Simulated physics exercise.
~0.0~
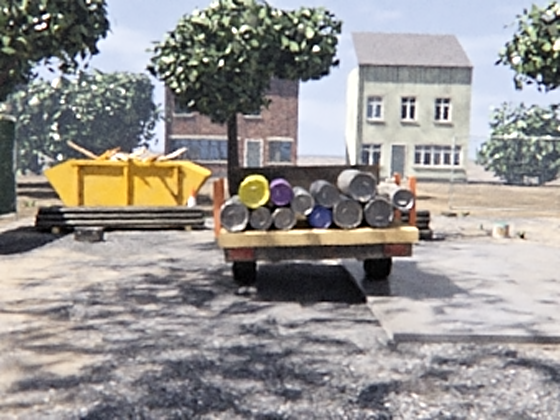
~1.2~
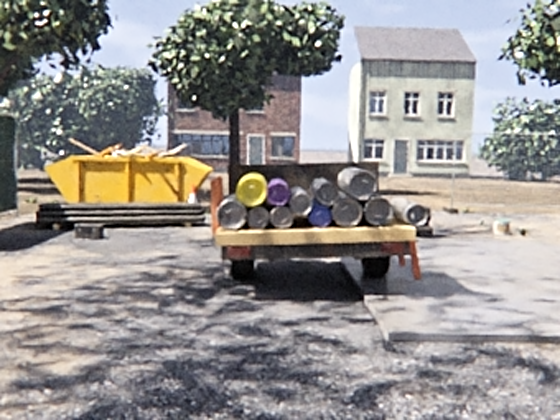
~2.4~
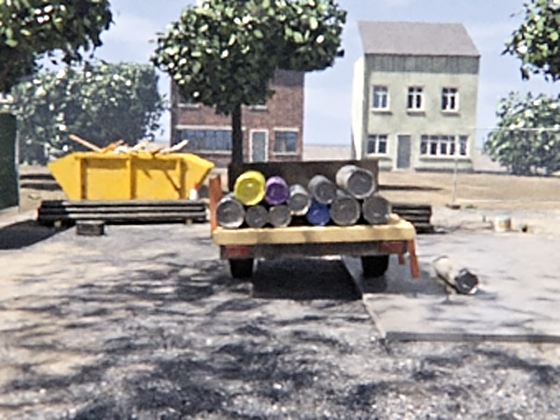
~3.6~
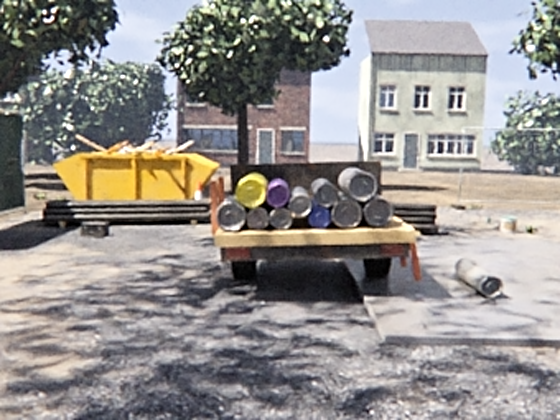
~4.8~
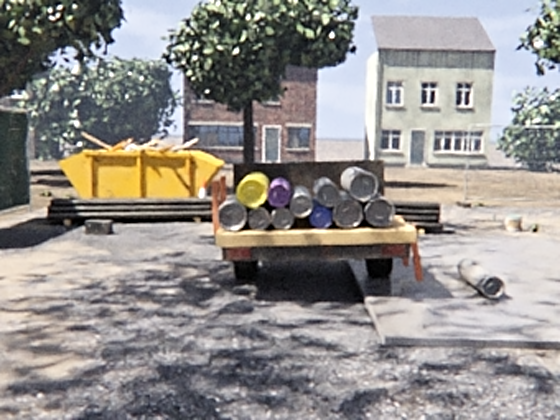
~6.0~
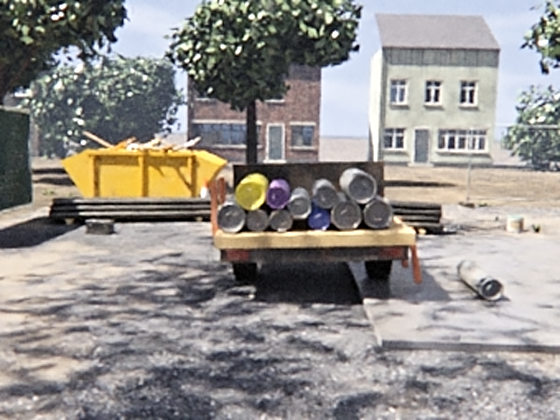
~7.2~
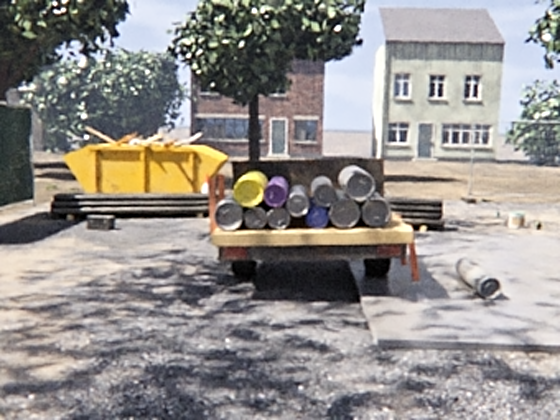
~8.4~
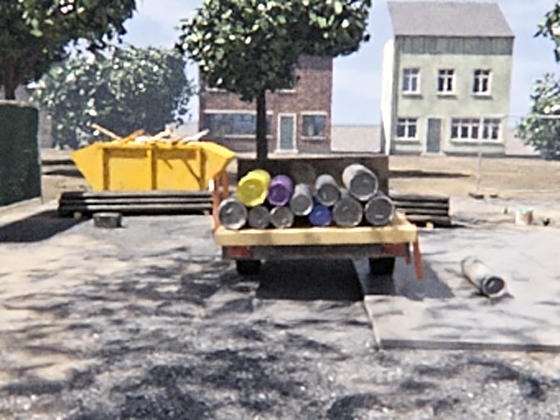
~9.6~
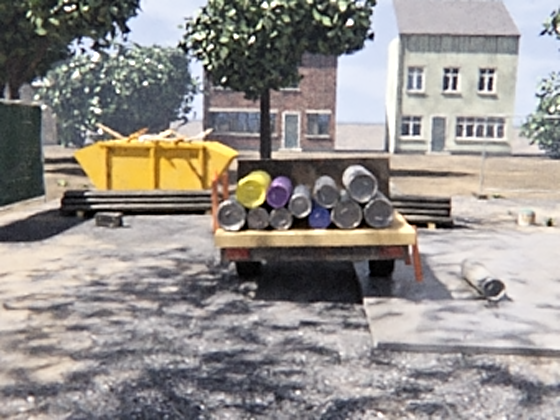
A grey gas cylinder at the right end of a stacked load rolls off a low trailer as the posts on that side swing down, landing on the paved ground. The yellow, purple and blue cylinders remain aboard with the rest, while the view drifts slightly sideways.
